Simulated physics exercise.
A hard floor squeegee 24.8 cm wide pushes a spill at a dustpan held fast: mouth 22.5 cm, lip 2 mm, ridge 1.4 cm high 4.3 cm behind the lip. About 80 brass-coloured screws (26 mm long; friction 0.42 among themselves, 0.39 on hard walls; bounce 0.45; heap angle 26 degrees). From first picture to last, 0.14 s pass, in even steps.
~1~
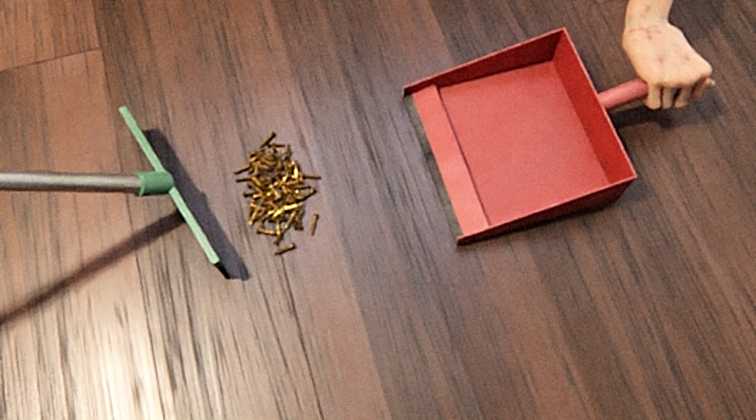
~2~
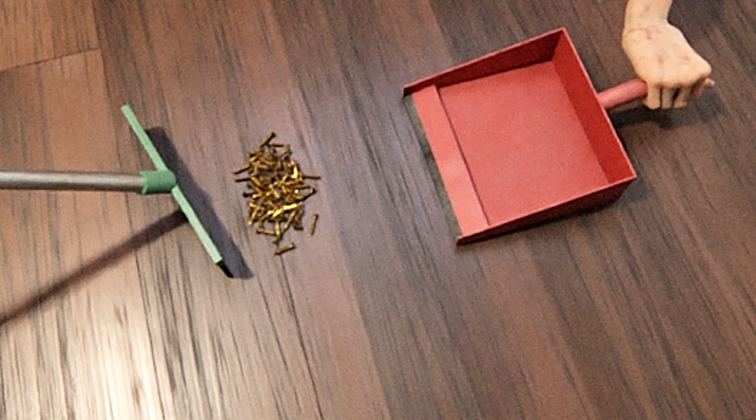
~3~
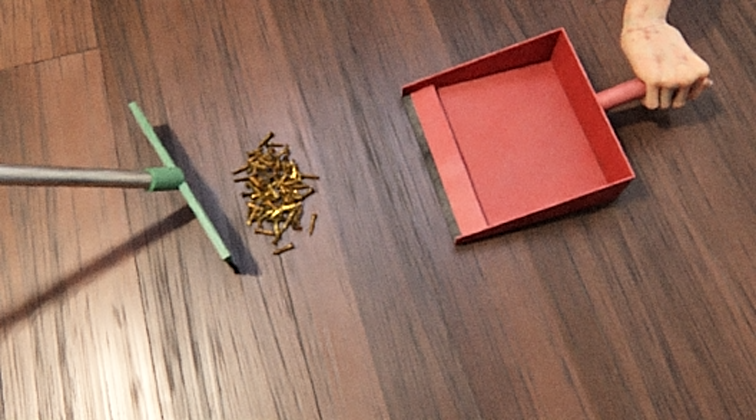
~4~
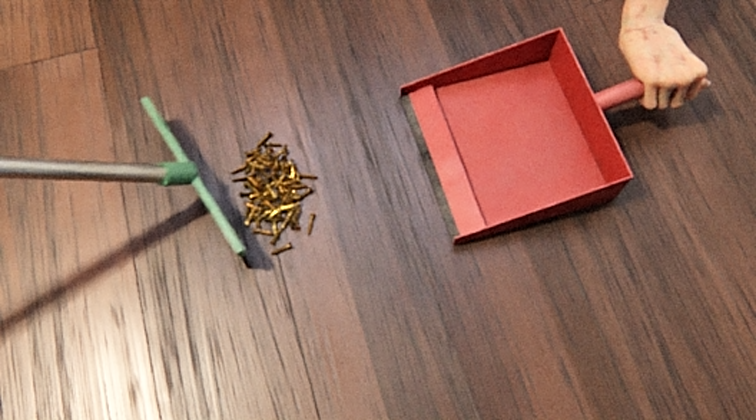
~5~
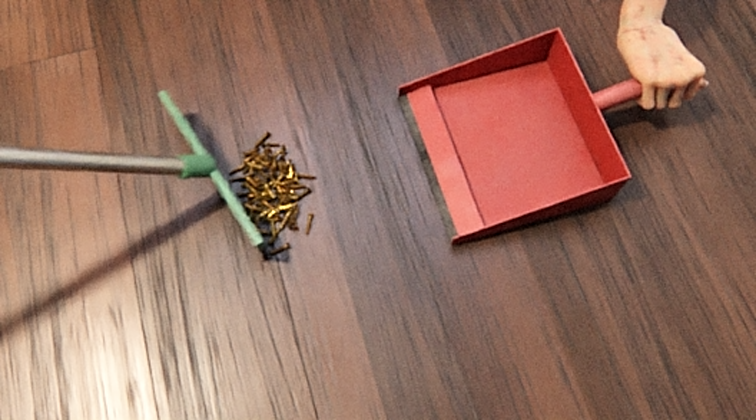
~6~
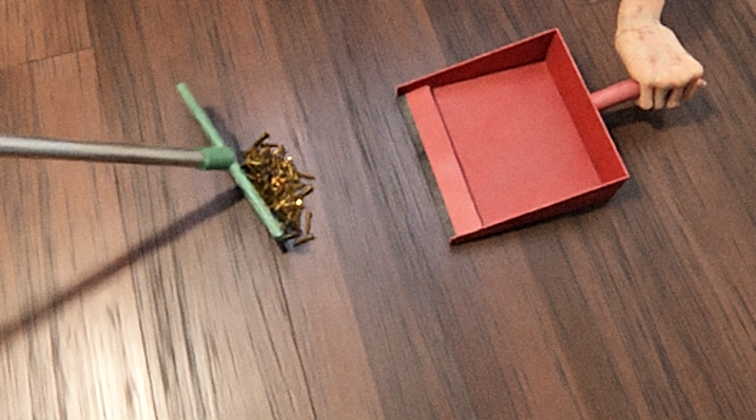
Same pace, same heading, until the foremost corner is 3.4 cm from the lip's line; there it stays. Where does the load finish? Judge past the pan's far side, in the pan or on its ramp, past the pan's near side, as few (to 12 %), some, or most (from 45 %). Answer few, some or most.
Far side some, pan some, near side few.
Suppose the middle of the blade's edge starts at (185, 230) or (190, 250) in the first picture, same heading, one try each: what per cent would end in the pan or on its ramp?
About 25 and 15 per cent.
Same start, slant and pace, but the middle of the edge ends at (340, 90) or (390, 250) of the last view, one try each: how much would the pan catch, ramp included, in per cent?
Some 20 and 0 per cent.
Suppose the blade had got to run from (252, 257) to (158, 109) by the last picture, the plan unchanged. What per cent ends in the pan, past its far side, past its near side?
Pan 0, far 5, near 0.
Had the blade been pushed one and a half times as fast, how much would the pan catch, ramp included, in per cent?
In that case some 50 per cent.
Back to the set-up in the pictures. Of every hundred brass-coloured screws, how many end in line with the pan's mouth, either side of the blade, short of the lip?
Roughly 45 per cent.
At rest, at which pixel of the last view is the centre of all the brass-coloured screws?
Near (402, 120).
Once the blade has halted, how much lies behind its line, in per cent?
Roughly 0 per cent.
Then, 0.10 s after the last picture, middle of the blade 14 cm from the lip; 0 % over the lip, far side 5 %, near side 0 %.
Then, 0.17 s after the last picture, middle of the blade 9 cm from the lip; 0 % over the lip, far side 15 %, near side 0 %.
Then, 0.38 s after the last picture, middle of the blade 7 cm from the lip; 30 % over the lip, far side 25 %, near side 0 %.
In the end, far side 25 %, pan 25 %, near side 0 %, in front of the lip or behind the blade 45 %.
